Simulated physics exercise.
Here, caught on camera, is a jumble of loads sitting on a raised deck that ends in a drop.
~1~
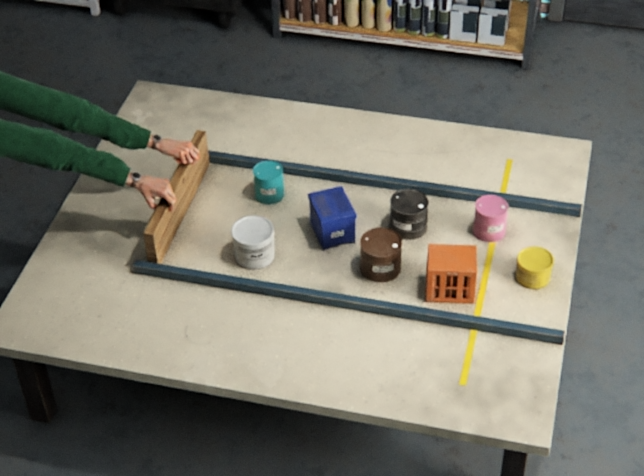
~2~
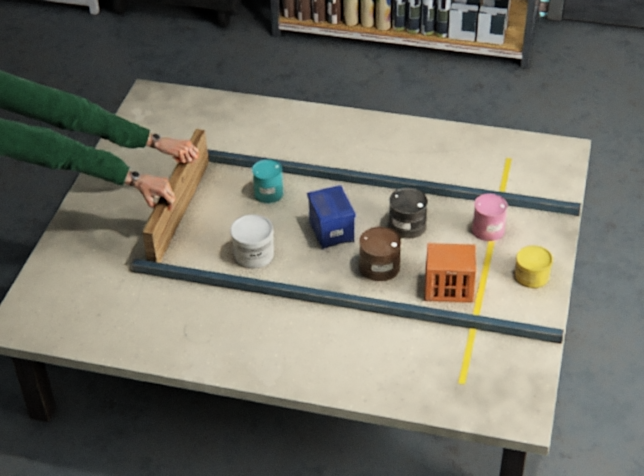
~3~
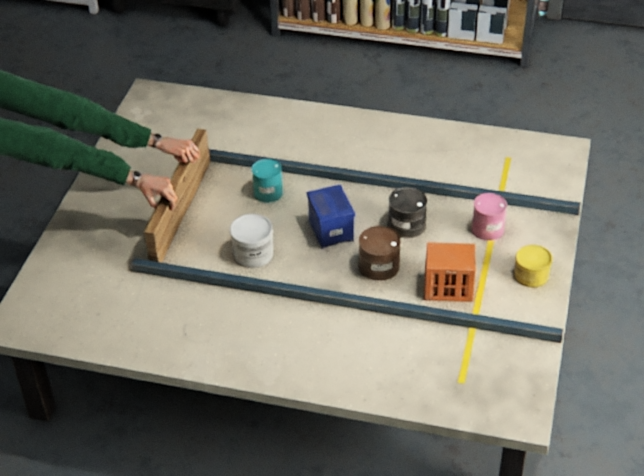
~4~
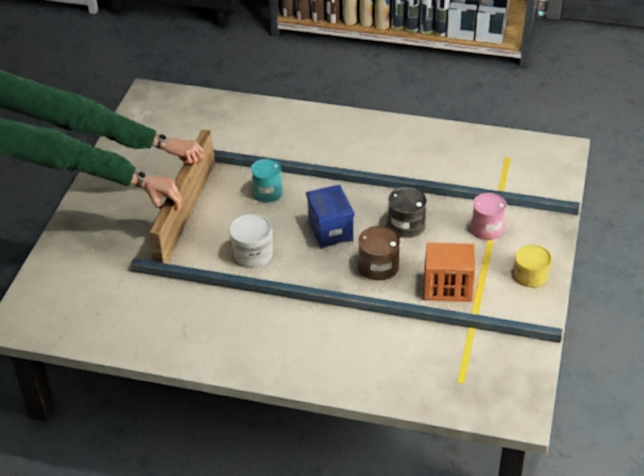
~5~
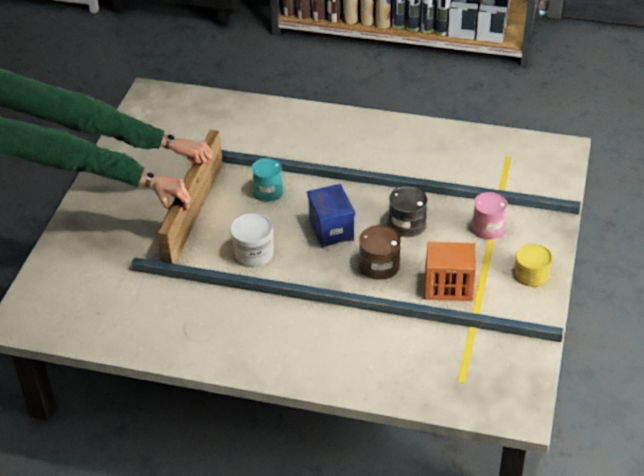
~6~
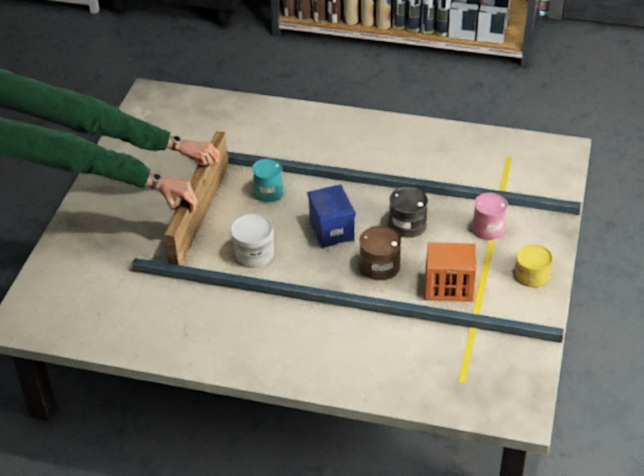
To begin with, two green-sleeved hands hold a wooden plank upright between two dark rails on a table, left of several colourful containers and an orange crate. The hands then slide the plank a short way right, toward the white and teal containers, while the objects stay still.
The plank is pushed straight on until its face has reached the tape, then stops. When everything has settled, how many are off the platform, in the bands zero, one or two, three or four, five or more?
So the tally of ones that come down is one, perhaps two, really.
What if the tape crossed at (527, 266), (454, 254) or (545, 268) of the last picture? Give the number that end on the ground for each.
The counts would be 5, 0 and 5.
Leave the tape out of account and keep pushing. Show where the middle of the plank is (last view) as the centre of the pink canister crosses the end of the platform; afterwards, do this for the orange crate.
The middle is at (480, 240) when it's the pink canister, and at (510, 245) when it's the orange crate.
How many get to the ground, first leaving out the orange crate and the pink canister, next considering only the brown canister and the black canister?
That makes 1 fallen, then 0 fallen in the other try.
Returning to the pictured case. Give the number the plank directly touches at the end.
Looks like 3 of them, all told.
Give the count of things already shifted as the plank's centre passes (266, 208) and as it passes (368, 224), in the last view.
At the first spot the count is 2, and at the second it is 6.
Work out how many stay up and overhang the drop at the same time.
So the number is 1.
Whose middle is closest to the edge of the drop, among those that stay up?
Orange crate, foremost.
Soon after, none off yet; yellow pail at rest near (534, 266); pink canister at rest near (490, 217); orange crate at rest near (450, 272).
After that, none off yet; yellow pail at rest near (534, 266); pink canister at rest near (490, 217); orange crate displaced a little near (457, 273).
And then, none off yet; yellow pail at rest near (534, 266); pink canister displaced about its own width near (529, 216); orange crate displaced about its own width near (514, 289).
In the end, the number that fall off is one or two; gone, pink canister and yellow pail.
